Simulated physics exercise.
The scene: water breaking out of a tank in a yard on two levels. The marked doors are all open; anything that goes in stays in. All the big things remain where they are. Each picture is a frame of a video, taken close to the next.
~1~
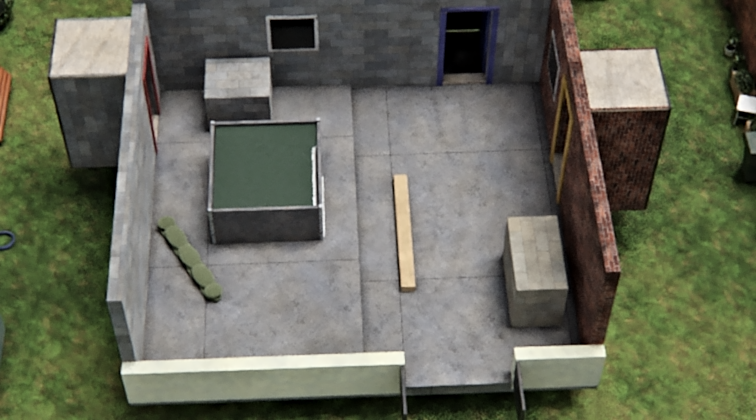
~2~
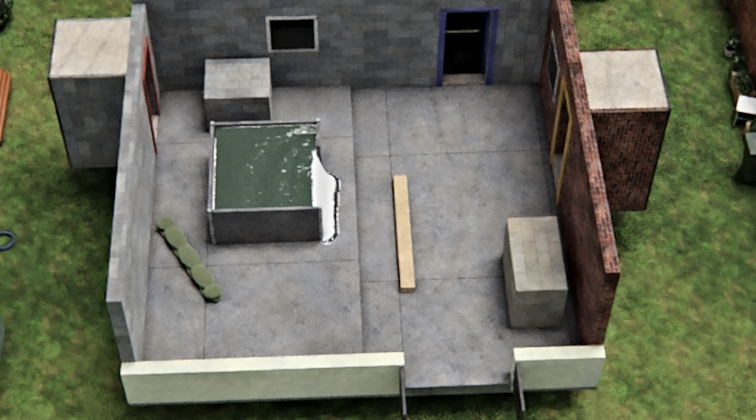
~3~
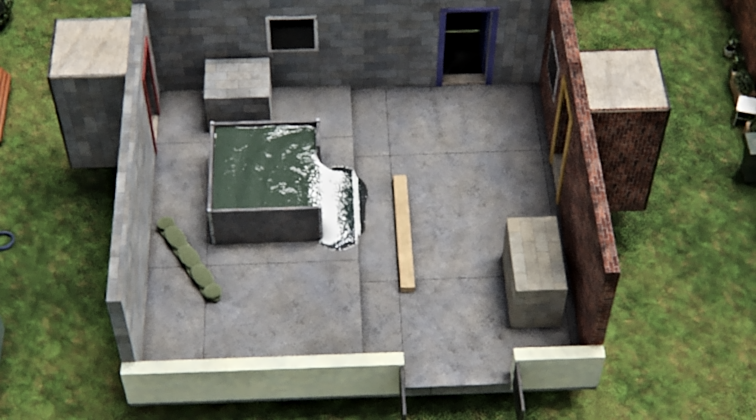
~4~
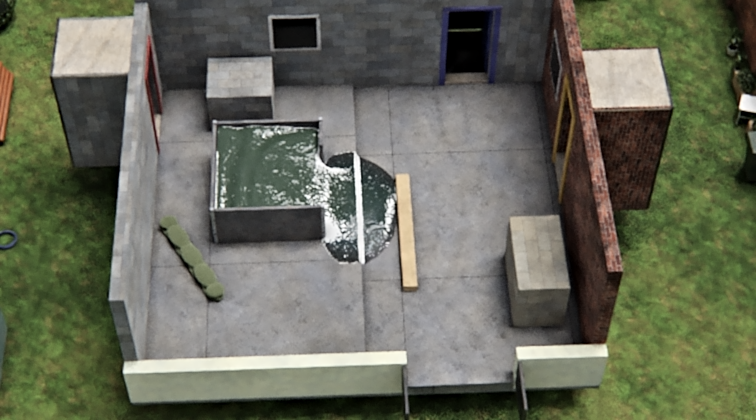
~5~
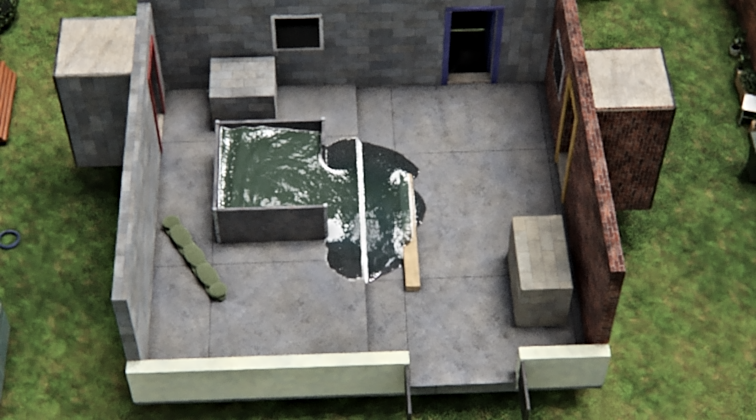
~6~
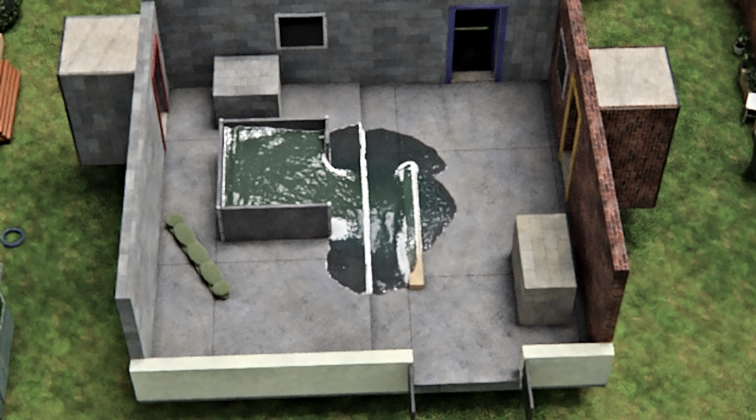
A square tank of dark green water in a walled yard sat still, then water poured out of its right side and spread across the grey floor, running around and over a wooden plank.
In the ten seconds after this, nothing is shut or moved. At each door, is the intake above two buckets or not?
Red door: Not above, yellow door: Not above, blue door: Above.
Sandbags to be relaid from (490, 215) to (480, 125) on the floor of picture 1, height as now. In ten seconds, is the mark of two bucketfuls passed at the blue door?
The blue door tops the mark.
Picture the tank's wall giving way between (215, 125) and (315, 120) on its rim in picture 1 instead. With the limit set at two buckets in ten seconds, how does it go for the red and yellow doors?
The red door ends up above, while the yellow door comes in lower.
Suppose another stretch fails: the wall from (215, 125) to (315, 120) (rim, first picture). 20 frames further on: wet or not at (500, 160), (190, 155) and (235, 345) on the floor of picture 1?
Going through them one by one, I'd say waterlogged, then waterlogged, then high and dry.
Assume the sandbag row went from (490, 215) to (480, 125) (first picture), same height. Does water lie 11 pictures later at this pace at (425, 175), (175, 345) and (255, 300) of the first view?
Submerged, spared, spared.
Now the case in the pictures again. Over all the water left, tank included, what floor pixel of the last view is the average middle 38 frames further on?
(405, 208).
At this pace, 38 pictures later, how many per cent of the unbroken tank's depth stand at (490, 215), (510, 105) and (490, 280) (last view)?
Around 8, 8 and 4 percent, in that order.
A moment on, water covers 40 % of the floor; the red door not reached, the yellow door not reached, the blue door not reached.
Next, water covers 50 % of the floor; the red door not reached, the yellow door wet at the sill, nothing in, the blue door under two buckets in.
Then, water covers 55 % of the floor; the red door not reached, the yellow door wet at the sill, nothing in, the blue door over two buckets in.
Later, water covers 60 % of the floor; the red door not reached, the yellow door wet at the sill, nothing in, the blue door over two buckets in.
In the end, water covers 60 % of the floor; the red door not reached, the yellow door wet at the sill, nothing in, the blue door over two buckets in.
